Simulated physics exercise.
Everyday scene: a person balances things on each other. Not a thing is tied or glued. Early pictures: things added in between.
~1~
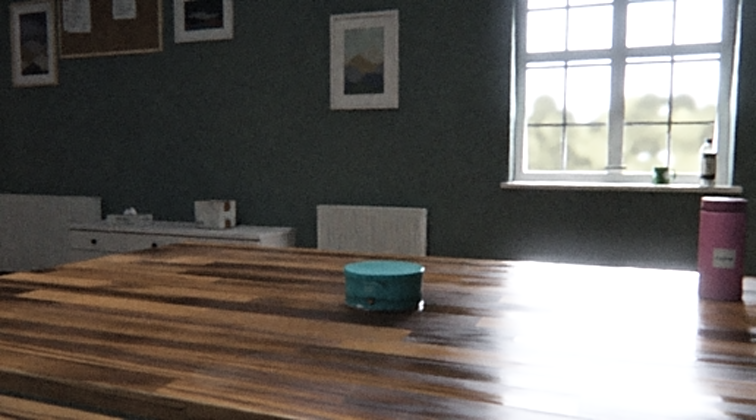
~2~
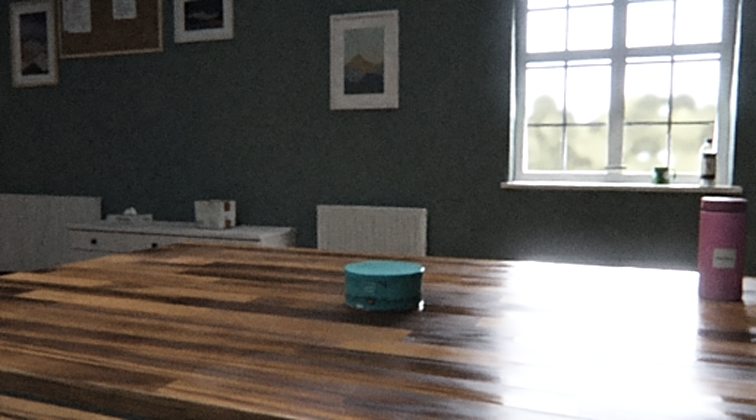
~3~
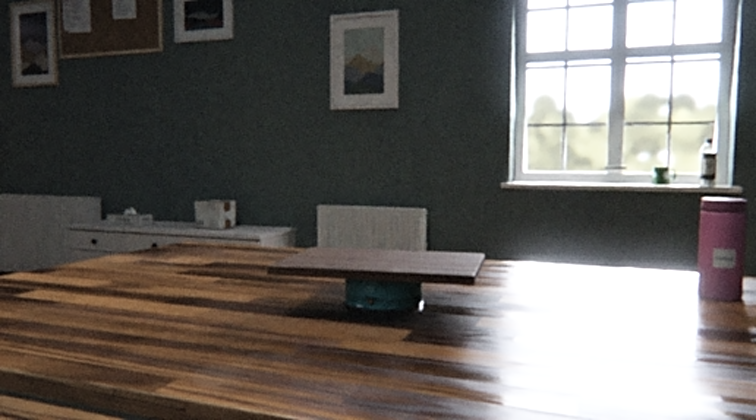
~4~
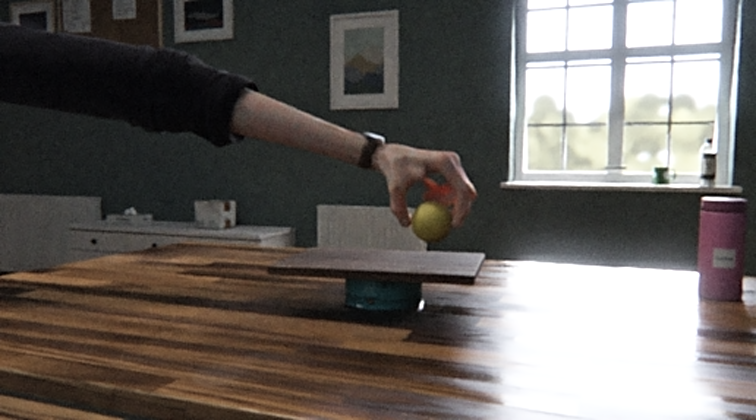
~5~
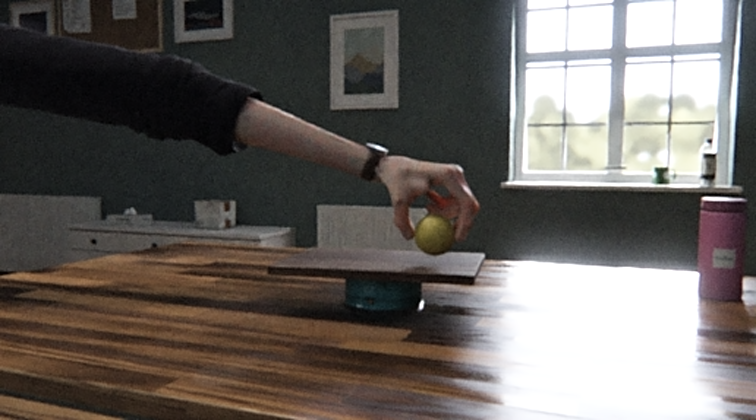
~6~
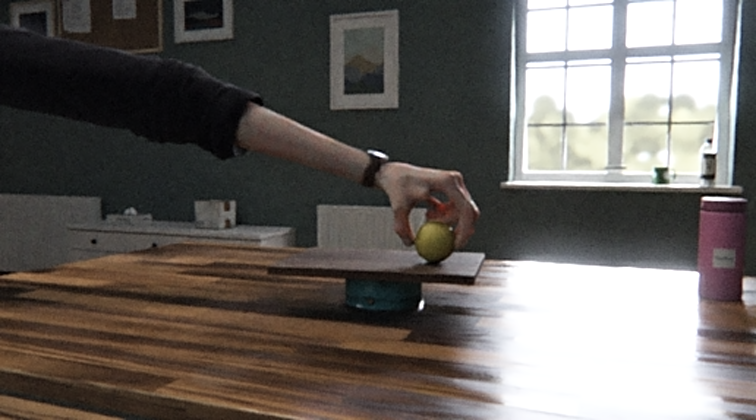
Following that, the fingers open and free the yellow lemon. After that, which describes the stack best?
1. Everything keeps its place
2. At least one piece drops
1, everything keeps its place.
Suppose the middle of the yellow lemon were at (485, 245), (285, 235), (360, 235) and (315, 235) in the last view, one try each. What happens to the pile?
Result per case: First toppled, second toppled, third still standing, fourth still standing.
Then, 0.90 s later than the last frame, all is still.
Then, 2.00 s later than the last frame, yellow lemon resting near (436, 242).
When it is over, all 4 as before. End places, in pixels of the last picture, yellow lemon near (436, 242). The pile holds.
